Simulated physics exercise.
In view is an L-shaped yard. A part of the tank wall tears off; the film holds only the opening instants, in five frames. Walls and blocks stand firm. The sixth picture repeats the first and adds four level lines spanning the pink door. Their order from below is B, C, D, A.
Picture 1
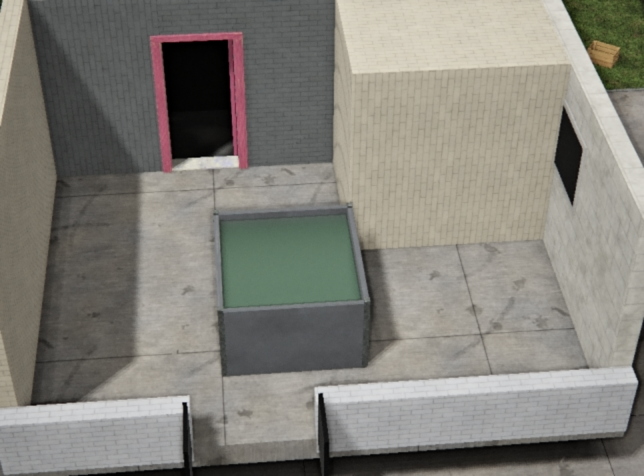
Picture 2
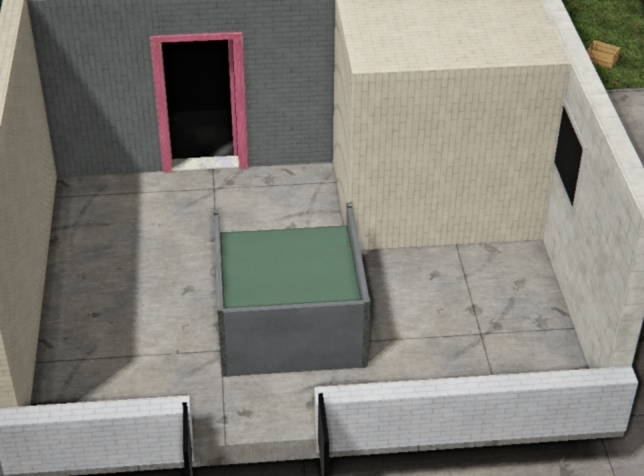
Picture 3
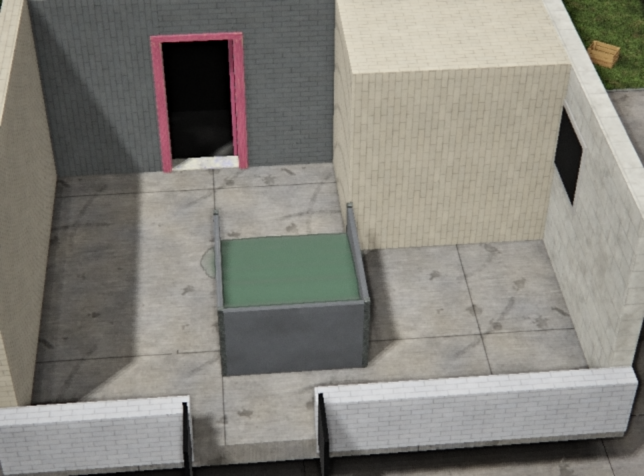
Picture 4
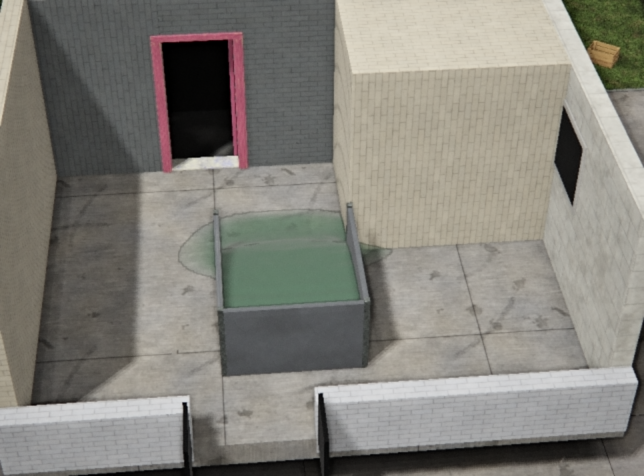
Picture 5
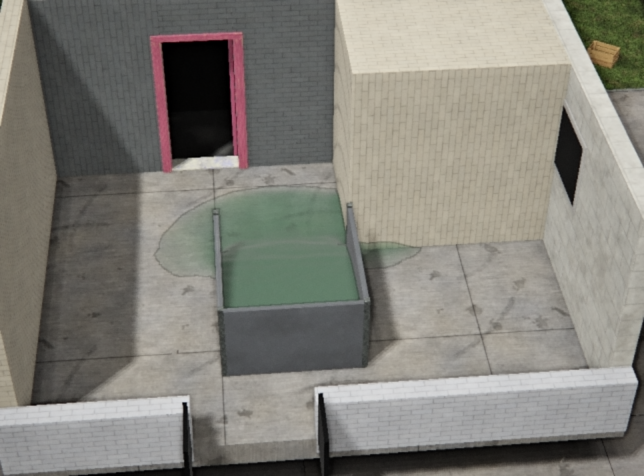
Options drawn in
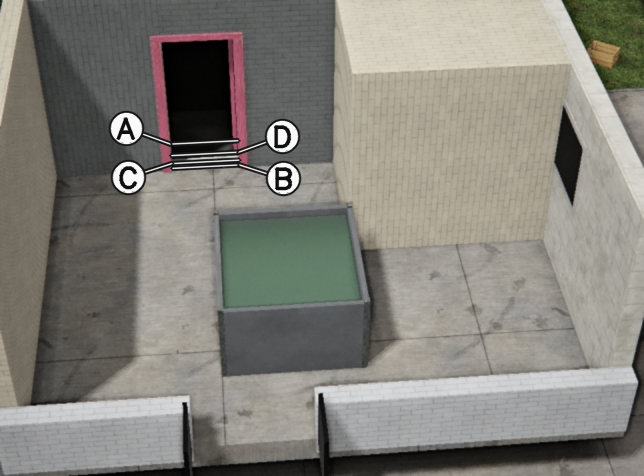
The clip opens on an L-shaped walled yard with a pink doorway and a grey tank of still green water. The tank's far side disappears, and the water slopes down toward that open end. It then spreads across the paving behind the tank and out to both left and right.
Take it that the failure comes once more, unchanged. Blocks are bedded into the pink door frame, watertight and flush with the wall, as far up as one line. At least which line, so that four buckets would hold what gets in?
Line A.
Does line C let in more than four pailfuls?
Yes, it does.
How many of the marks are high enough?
One of the four.
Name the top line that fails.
The answer is D.
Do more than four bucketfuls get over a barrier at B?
Yes, it does.
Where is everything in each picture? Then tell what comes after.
Water in the tank at rest, its middle at (288, 261); foot of the pink doorway at (206, 169); open gate at (252, 388).
Water covers 2 % of the ground, its front hidden from here.
Water covers 5 % of the ground, its front hidden from here.
Water covers 10 % of the ground, its front hidden from here.
Water covers 16 % of the ground and shows as far out as (257, 191).
On the marked copy, A at (204, 142); B at (206, 166); C at (205, 161); D at (205, 153); from the bottom up B, C, D, A.
With A, a splash gets over, under a bucket.
With B, dozens of bucketfuls pour in.
With C, dozens of bucketfuls pour in.
With D, about 9 bucketfuls get in.
